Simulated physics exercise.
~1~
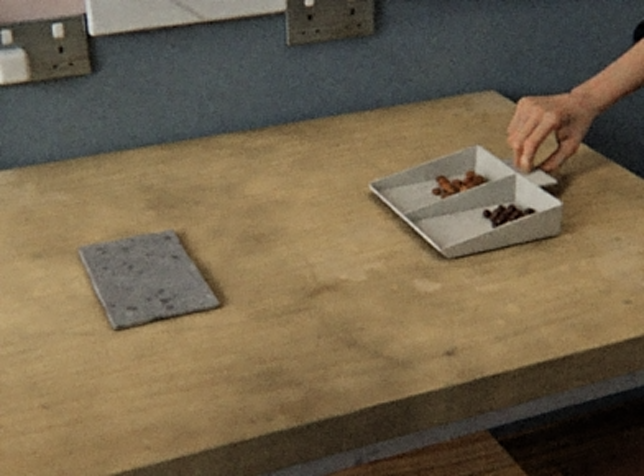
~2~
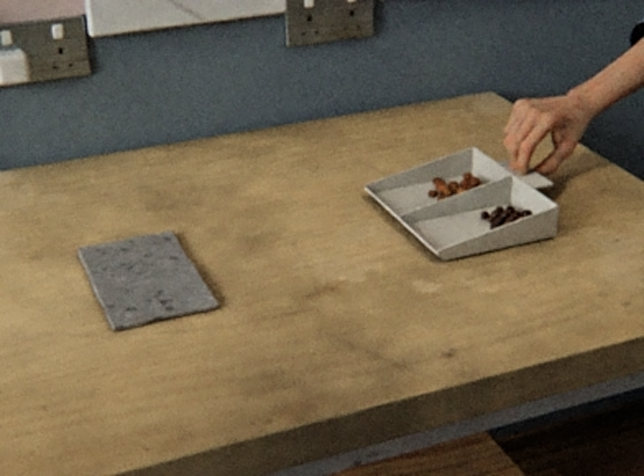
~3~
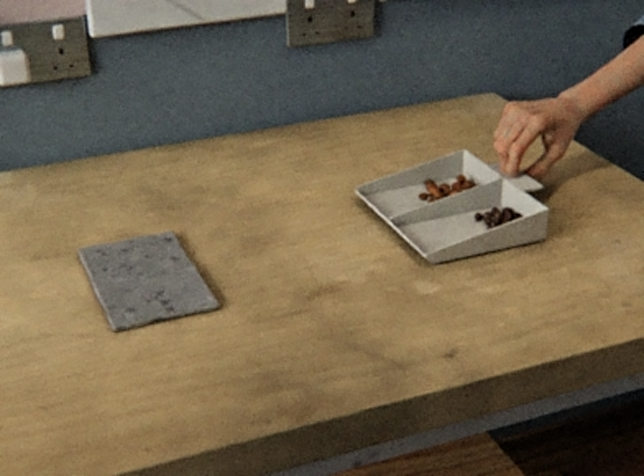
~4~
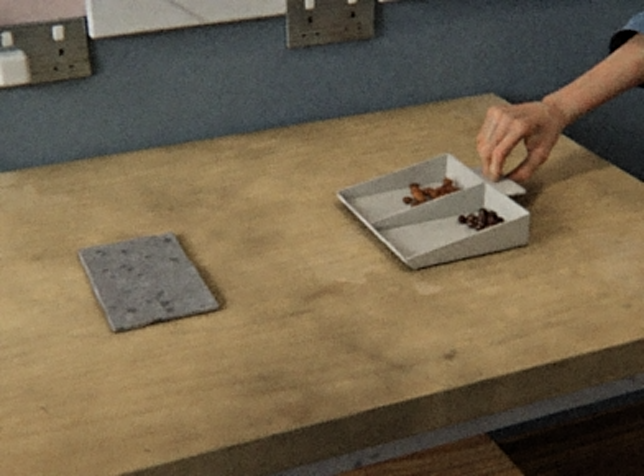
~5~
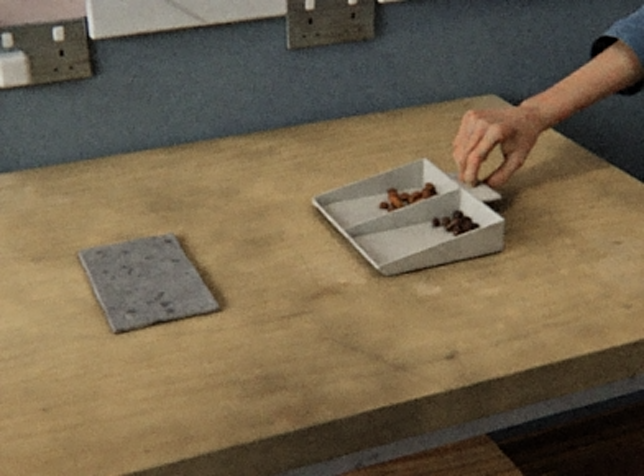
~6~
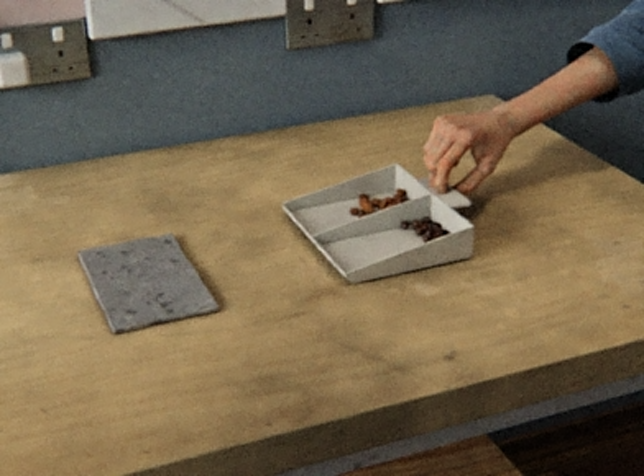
A hand pushes a divided tray holding two small piles leftward across a wooden table.
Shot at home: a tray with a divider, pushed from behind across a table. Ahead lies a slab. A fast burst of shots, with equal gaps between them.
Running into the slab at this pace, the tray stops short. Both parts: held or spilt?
Front handful: Spilt, back handful: Held.
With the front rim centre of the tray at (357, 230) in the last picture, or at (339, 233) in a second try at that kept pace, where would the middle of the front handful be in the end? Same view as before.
Lab note: Resting centre (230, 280) for the first pace, (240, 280) for the second.
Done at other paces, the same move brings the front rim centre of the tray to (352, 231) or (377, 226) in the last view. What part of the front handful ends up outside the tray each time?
It comes out at around 0 per cent for the first one and around 0 per cent for the other.
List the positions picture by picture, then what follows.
The first frame shows front rim (403, 217), at rest; slab (156, 292); front handful (515, 217), a few chocolate balls; back handful (472, 188), a few bits of dog kibble.
The second frame shows front rim (399, 219), hardly any of the way covered; back handful (456, 189).
The third frame shows front rim (388, 222), about a tenth of the way covered; front handful (498, 220).
The fourth frame shows front rim (370, 226), roughly a quarter of the way covered; back handful (434, 195).
The fifth frame shows front rim (343, 232), roughly a third of the way covered; front handful (467, 230).
The sixth frame shows front rim (312, 239), roughly half of the way covered; slab (155, 296); front handful (437, 237); back handful (383, 206).
Then, 0.10 s later than the last frame, tray still sliding, front rim near (257, 250); front handful all inside; back handful all inside.
Then, 0.30 s later than the last frame, tray stopped at the slab; front handful all inside, moved towards the front rim; back handful all inside, moved towards the front rim.
Then, 0.51 s later than the last frame, tray stopped at the slab; front handful roughly a third out of the tray; back handful all inside, moved towards the front rim.
When it is over, tray stopped at the slab; front handful roughly a third out of the tray; back handful all inside, moved towards the front rim.
